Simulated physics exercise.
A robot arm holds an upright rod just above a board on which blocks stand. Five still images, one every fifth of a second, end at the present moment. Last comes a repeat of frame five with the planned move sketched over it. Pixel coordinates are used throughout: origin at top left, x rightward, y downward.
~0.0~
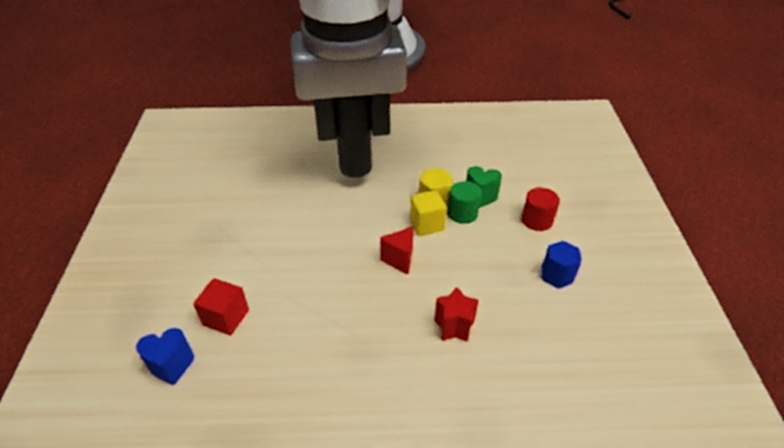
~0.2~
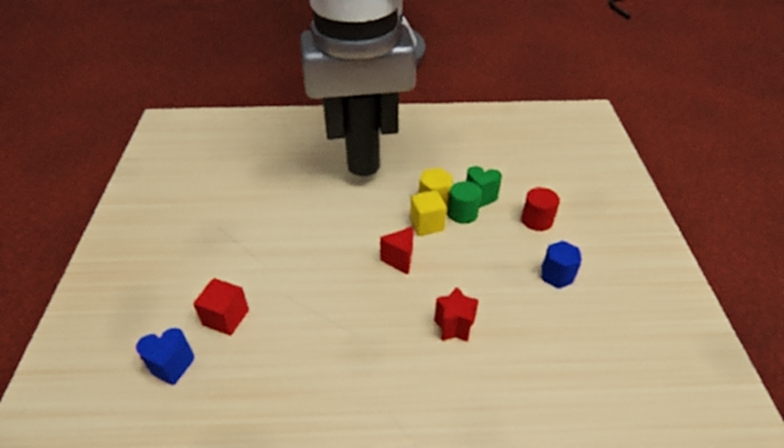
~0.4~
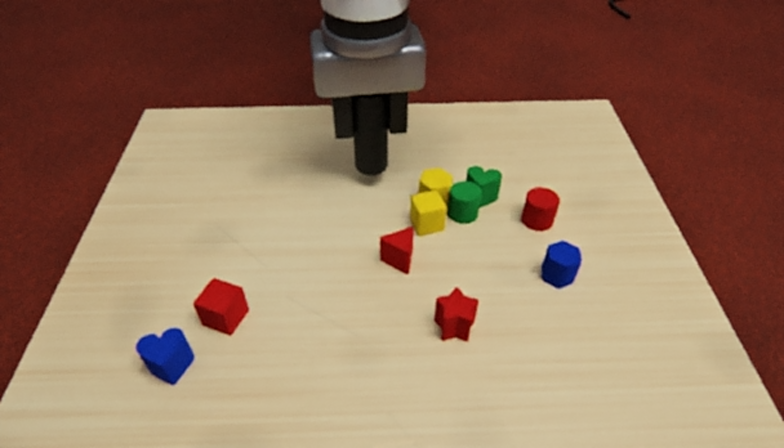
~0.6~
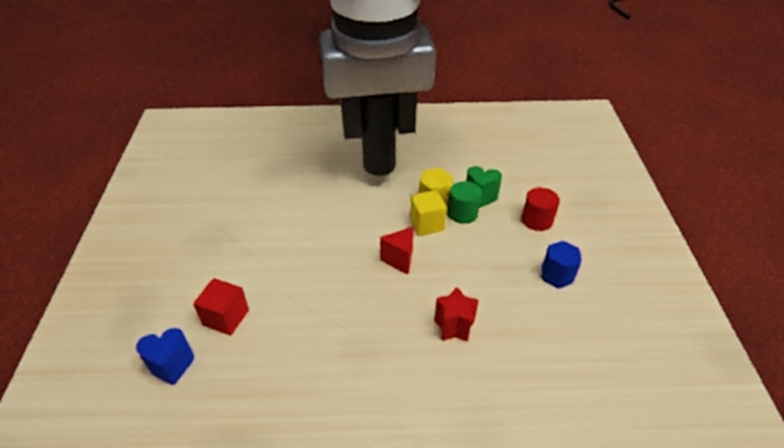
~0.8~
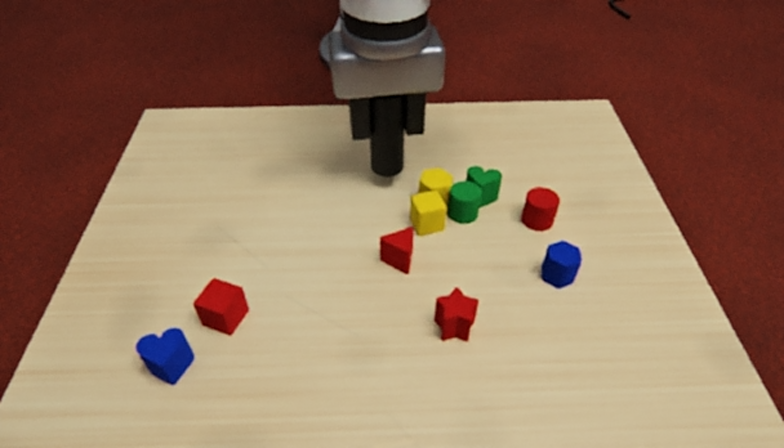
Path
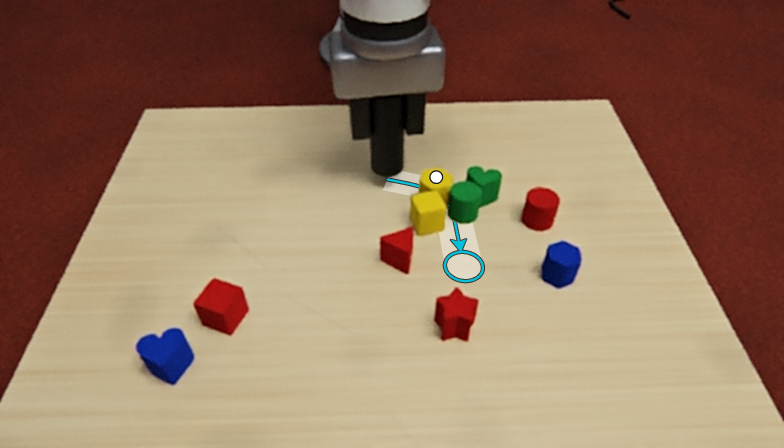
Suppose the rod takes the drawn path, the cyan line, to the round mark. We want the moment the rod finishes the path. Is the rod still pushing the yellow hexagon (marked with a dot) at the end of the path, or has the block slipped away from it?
Answer: Still ahead.
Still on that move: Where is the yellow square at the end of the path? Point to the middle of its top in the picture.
The centre of its top face lies at (427, 219).
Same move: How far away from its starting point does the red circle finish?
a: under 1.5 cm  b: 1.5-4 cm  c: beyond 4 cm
The correct letter is a.
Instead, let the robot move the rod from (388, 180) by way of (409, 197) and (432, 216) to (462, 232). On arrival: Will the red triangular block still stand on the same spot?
Yes.
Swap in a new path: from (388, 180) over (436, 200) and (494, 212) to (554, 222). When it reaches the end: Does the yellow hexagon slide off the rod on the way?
In short: Yes.
The line goes from (388, 180) over (433, 192) and (455, 225) to (464, 266); the dot is on the yellow hexagon.
The first path, step by step. One third of the way, rod (435, 180); yellow square (430, 207), turned 30° clockwise; yellow hexagon (454, 189), turned 30° clockwise; green circle (484, 201).
Two thirds of the way, rod (457, 213); yellow square (431, 214), turned 80° clockwise; yellow hexagon (475, 225), turned 45° clockwise; green circle (508, 219).
At the end, rod (466, 253); yellow square (427, 219), turned 100° clockwise; yellow hexagon (498, 263), turned 15° clockwise; green circle (509, 219); green heart unmoved; red circle unmoved.
